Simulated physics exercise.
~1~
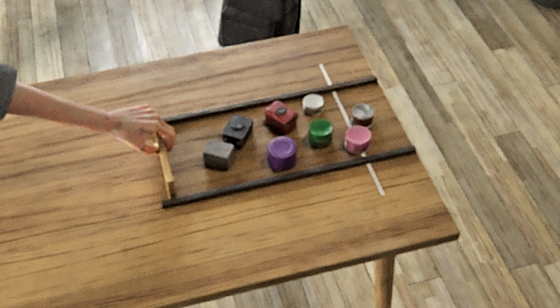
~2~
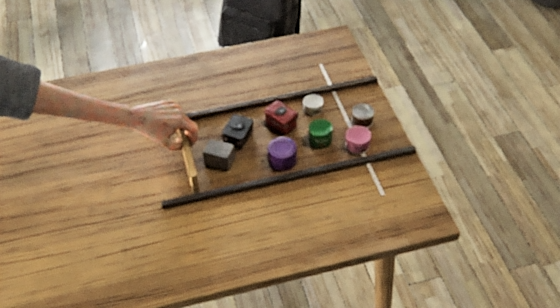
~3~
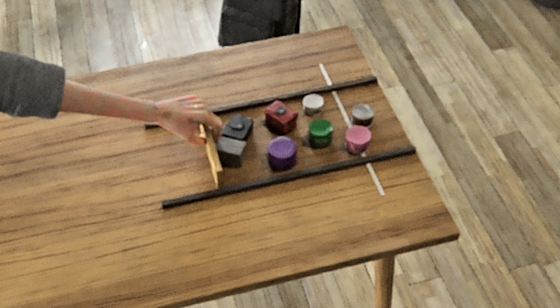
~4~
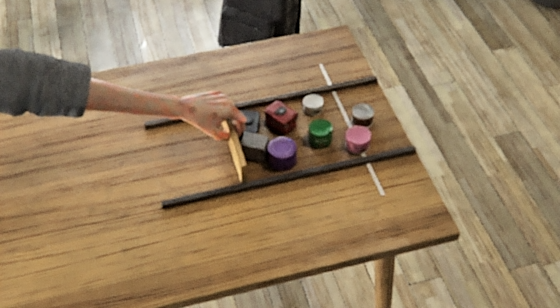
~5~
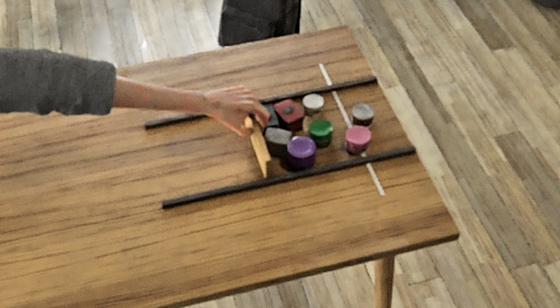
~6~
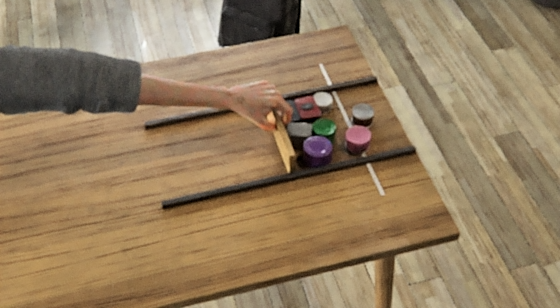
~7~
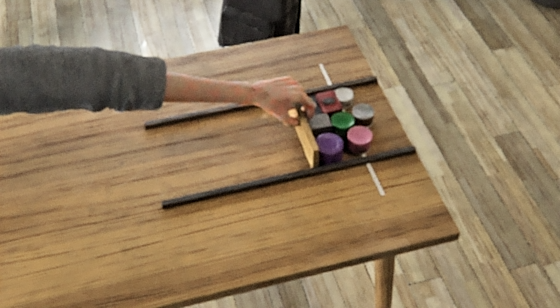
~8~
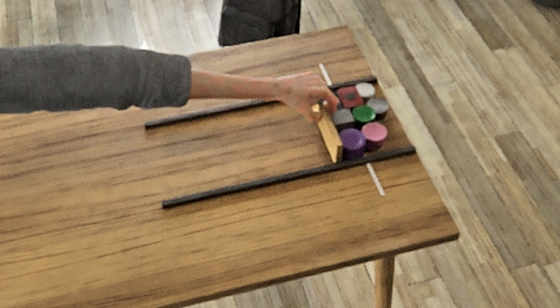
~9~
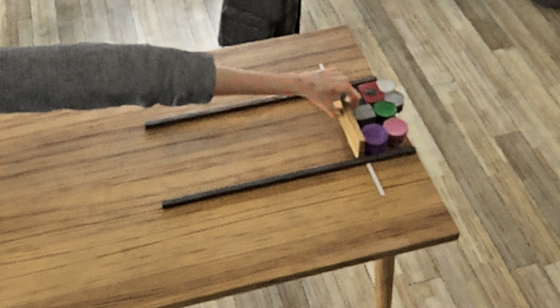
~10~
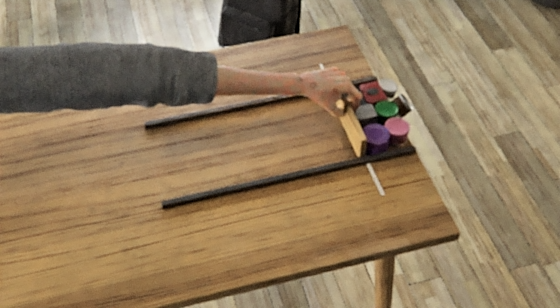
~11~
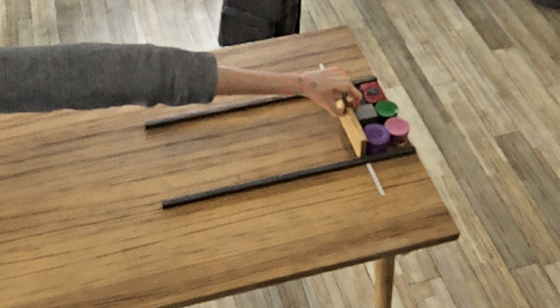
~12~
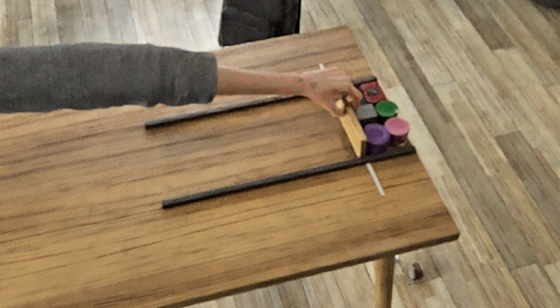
On a wooden table, a hand pushing a board sweeps small containers right past a pale strip, and two drop off the edge.
